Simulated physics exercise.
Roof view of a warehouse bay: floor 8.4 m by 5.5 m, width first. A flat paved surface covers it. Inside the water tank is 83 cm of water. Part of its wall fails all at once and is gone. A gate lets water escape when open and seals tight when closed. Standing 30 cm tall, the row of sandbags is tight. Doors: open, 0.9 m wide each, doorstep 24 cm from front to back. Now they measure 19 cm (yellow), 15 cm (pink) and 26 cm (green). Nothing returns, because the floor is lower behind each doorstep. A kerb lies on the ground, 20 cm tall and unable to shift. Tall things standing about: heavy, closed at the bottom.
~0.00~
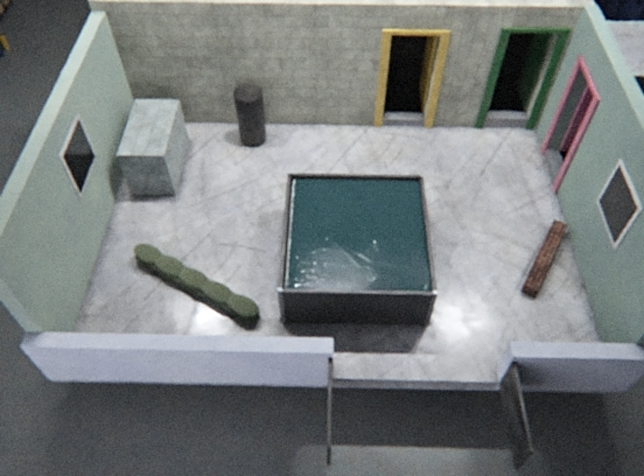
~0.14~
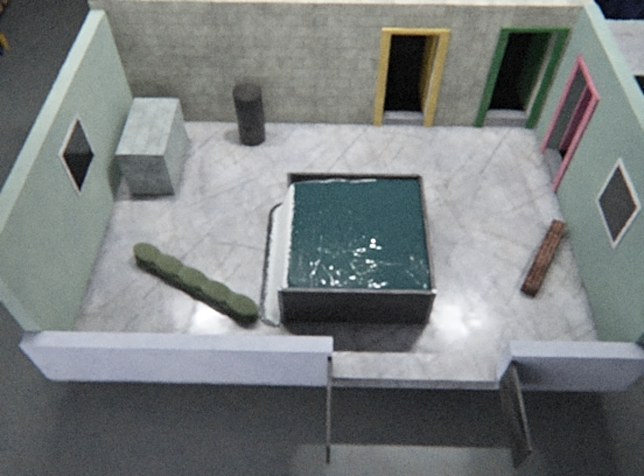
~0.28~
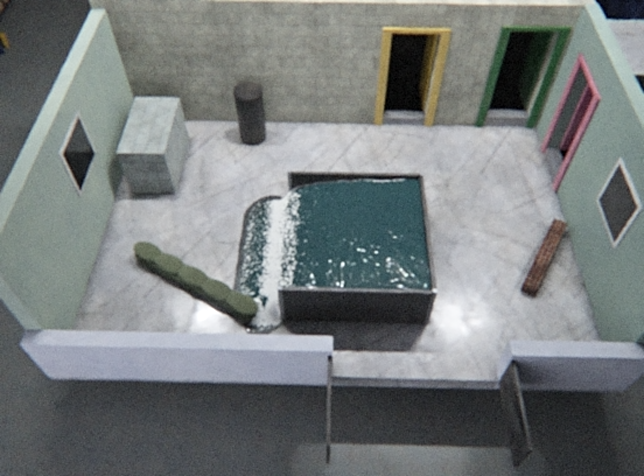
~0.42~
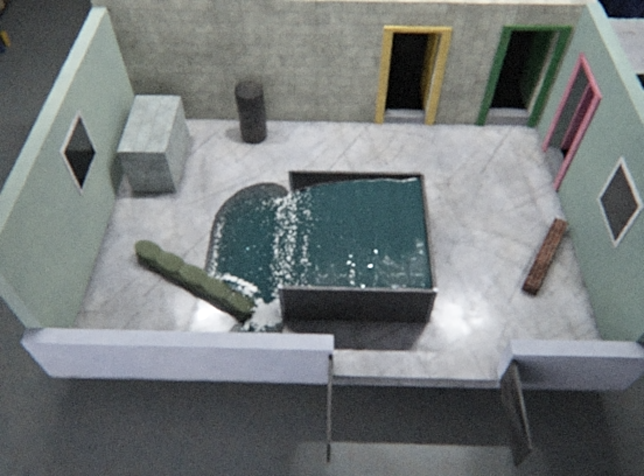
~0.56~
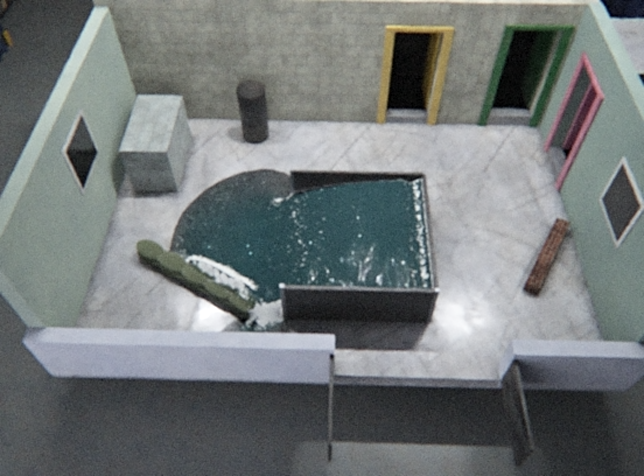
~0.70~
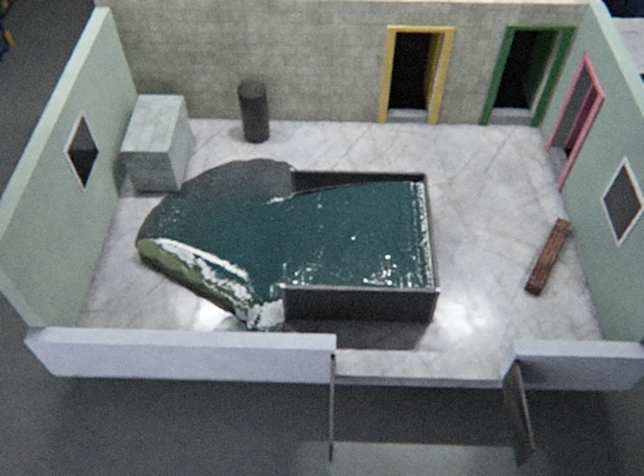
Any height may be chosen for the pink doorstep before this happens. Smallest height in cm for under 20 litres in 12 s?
Around 14.5 cm.
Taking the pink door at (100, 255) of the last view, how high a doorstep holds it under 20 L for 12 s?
Something near 29 cm.
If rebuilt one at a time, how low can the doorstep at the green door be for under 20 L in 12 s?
At green, about 13.0 cm.
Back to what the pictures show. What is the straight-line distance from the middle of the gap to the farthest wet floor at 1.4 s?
Front distance: Approx. 4.2 m.
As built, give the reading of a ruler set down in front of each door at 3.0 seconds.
Door depths (cm): Yellow = 0, pink = 0, green = 0.
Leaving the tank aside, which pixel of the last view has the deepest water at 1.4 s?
(129, 197).
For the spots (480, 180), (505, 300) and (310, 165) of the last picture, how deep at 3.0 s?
Some 0, 0 and 0 cm.
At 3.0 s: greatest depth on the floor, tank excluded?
Around 56 centimetres.
After 1.4 s water covers 35 % of the floor, deepest (64 cm) near (129, 197); it has not reached the pink door.
After 3.0 s water covers 45 % of the floor, deepest (56 cm) near (235, 134); it has not reached the pink door.
After 12.0 s water covers 95 % of the floor, deepest (16 cm) near (482, 259); 10 cm at the pink door, 17 litres in over its 15 cm doorstep.
At the pink door as built, the water arrived by 5.1 s and peaked near 19 cm at 7.0 s.
Run again over the same 12 s with other heights there, 43 litres in over 12.5 cm, 5 litres over 17 cm. The limit of 20 litres is kept from about 14.5 cm up.
